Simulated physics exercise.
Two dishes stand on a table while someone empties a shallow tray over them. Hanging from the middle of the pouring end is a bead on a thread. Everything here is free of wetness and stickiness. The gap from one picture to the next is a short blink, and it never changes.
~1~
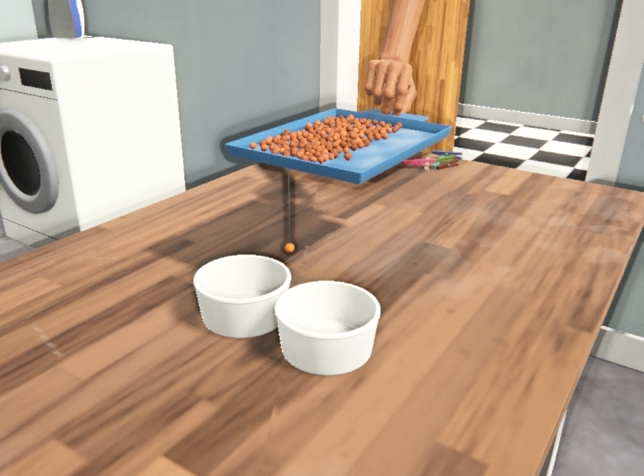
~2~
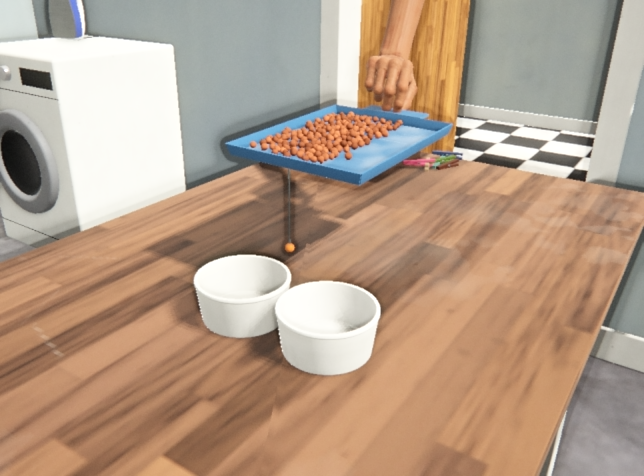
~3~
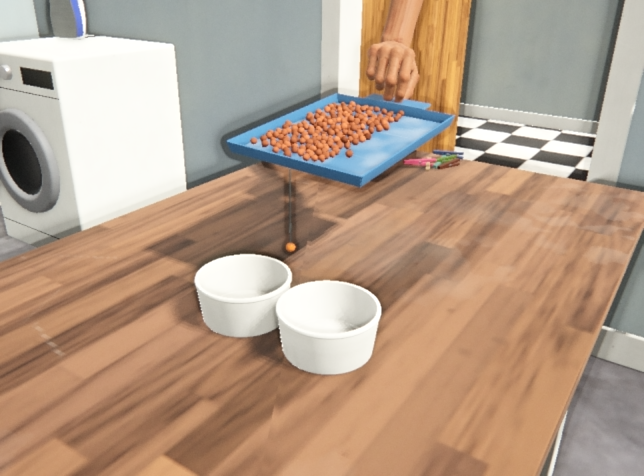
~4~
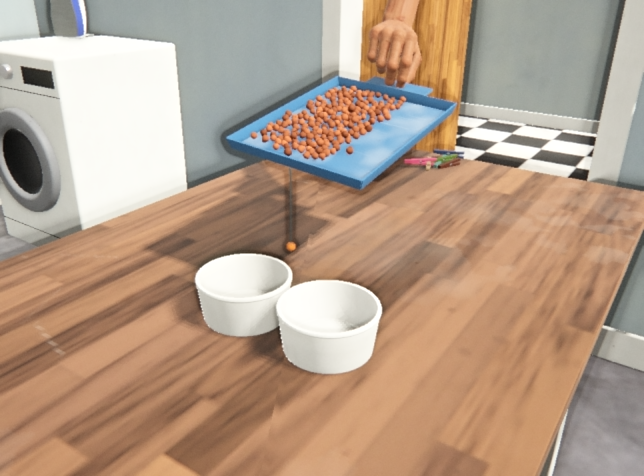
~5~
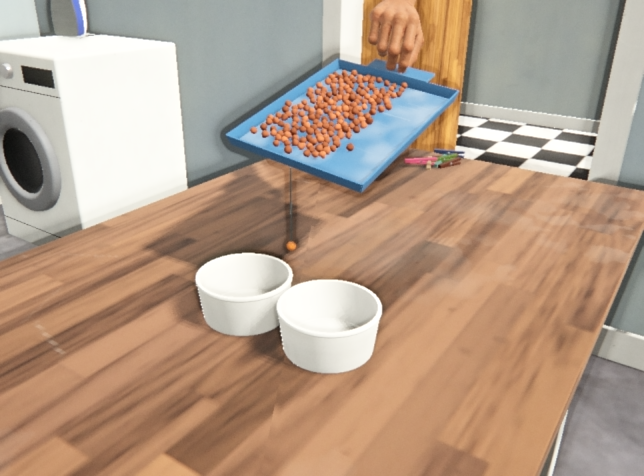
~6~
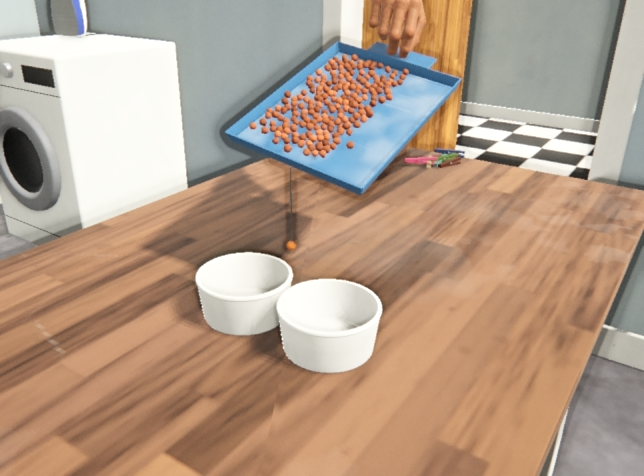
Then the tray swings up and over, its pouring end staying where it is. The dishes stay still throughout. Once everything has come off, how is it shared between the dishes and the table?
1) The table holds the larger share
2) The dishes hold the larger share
(1) The table holds the larger share.
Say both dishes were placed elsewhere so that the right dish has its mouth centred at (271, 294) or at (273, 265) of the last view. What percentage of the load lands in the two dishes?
Some 20 percent in the first case, 20 percent in the second.
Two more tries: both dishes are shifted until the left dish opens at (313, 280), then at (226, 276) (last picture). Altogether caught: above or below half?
Result, first setup: The bulk; second setup: The minor share.
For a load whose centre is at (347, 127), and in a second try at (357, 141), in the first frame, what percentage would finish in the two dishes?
It would be roughly 50 per cent for the first and roughly 50 per cent for the second.
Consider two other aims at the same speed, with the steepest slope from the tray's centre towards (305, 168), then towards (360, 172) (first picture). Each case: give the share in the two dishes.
Roughly 80 per cent, and 10 per cent.
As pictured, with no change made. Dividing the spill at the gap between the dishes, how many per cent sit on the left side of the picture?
About 0 percent of the spill.
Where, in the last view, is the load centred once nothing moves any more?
Centre at rest: Close to (342, 315).
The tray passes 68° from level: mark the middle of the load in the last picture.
Close to (337, 158).
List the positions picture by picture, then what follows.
The first picture shows corners of the pouring end at (230, 144) and (360, 171), level; middle of the load at (328, 139), clay pellets; left dish at (212, 312); right dish at (299, 347); bead on its thread at (290, 248).
The second picture shows corners of the pouring end at (230, 143) and (360, 172), level; middle of the load at (328, 137).
The third picture shows corners of the pouring end at (231, 141) and (361, 175), tipped barely, lowest at the right corner; middle of the load at (329, 131).
The fourth picture shows corners of the pouring end at (231, 137) and (361, 178), tipped a little, lowest at the right corner; middle of the load at (330, 122).
The fifth picture shows corners of the pouring end at (231, 134) and (361, 182), tipped clearly, lowest at the right corner; middle of the load at (339, 110).
The sixth picture shows corners of the pouring end at (230, 131) and (361, 185), tipped clearly, lowest at the right corner; middle of the load at (339, 101); left dish at (214, 309); right dish at (300, 345).
Soon, tray tipped steeply; nearly all on the tray; a stray few in the right dish; a small part in the air.
A while on, tray tipped past a quarter turn; a small part on the tray; about a quarter in the right dish; a stray few in the left dish; about a third outside both; about a third in the air.
Towards the end, tray tipped past a quarter turn; about a quarter in the right dish; a small part in the left dish; about two thirds outside both.
Finally, tray tipped past a quarter turn; about a quarter in the right dish; a small part in the left dish; about two thirds outside both.
